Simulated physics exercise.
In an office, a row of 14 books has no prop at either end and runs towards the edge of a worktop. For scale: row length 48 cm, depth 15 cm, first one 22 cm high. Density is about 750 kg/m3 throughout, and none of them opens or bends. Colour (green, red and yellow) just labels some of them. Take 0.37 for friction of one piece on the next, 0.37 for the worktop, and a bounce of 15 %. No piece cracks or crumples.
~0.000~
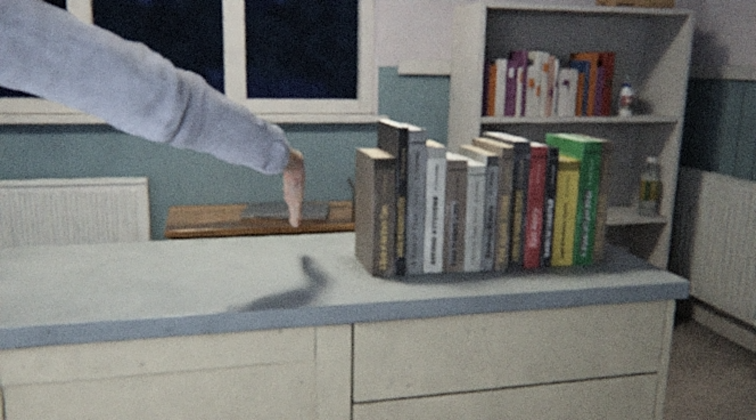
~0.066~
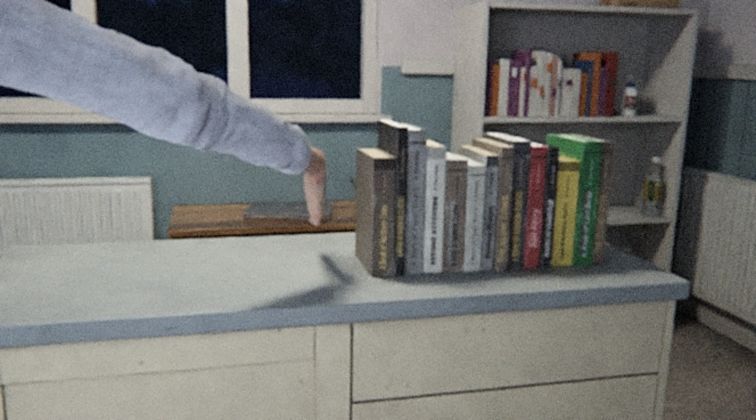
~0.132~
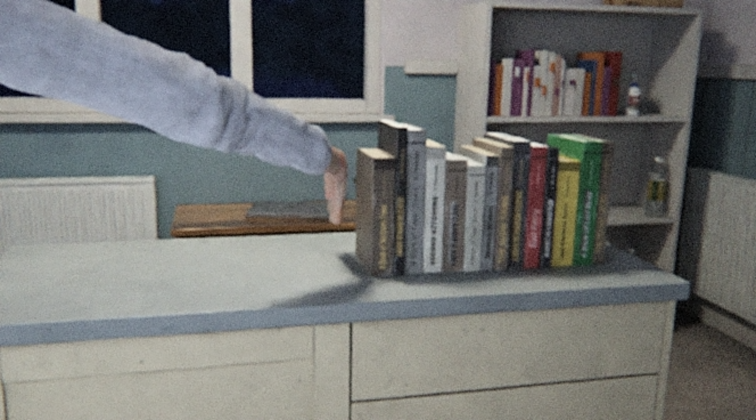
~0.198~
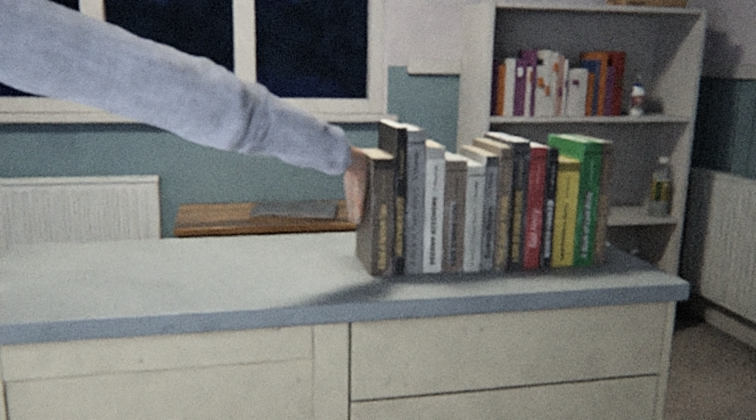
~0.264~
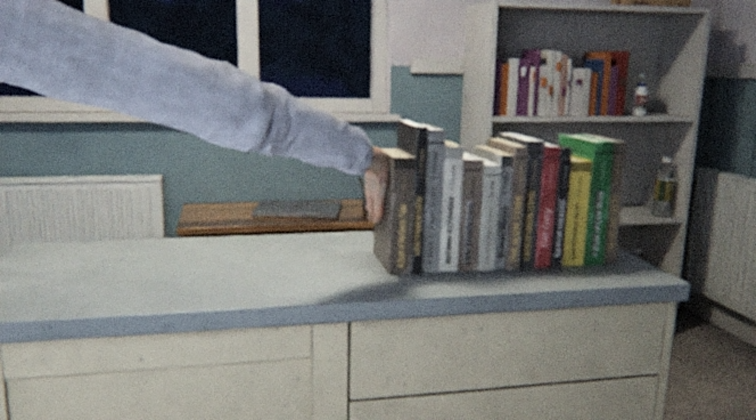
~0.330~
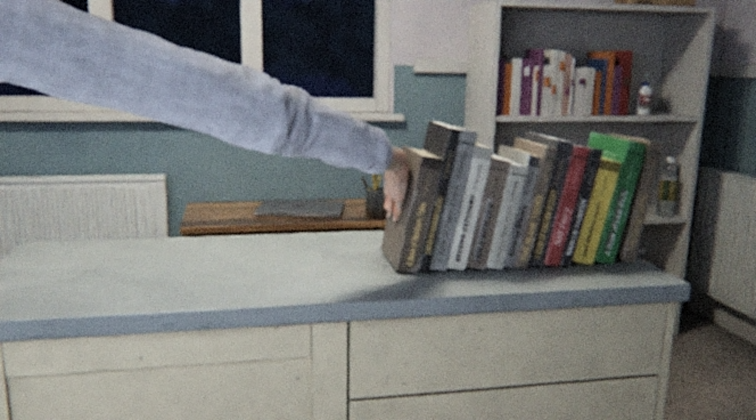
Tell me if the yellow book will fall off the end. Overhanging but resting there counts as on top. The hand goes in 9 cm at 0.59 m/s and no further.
It goes over the edge.
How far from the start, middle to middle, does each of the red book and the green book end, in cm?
Moved: Red 20, green 100.
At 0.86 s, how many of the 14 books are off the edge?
At that moment 3.
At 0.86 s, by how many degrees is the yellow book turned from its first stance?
About 150°.
Around 0.40 s, none of the 14 books off the edge, 14 disturbed; yellow book tipped 25°; green book tipped 26°.
Around 0.60 s, 1 of the 14 books off the edge; yellow book tipped 60°; green book on its side.
Around 0.86 s, 3 of the 14 books off the edge; yellow book upside down; green book on its side.
Finally (1.1 s), 3 of the 14 books off the edge; yellow book upside down; green book on its side; red book tipped 65°.
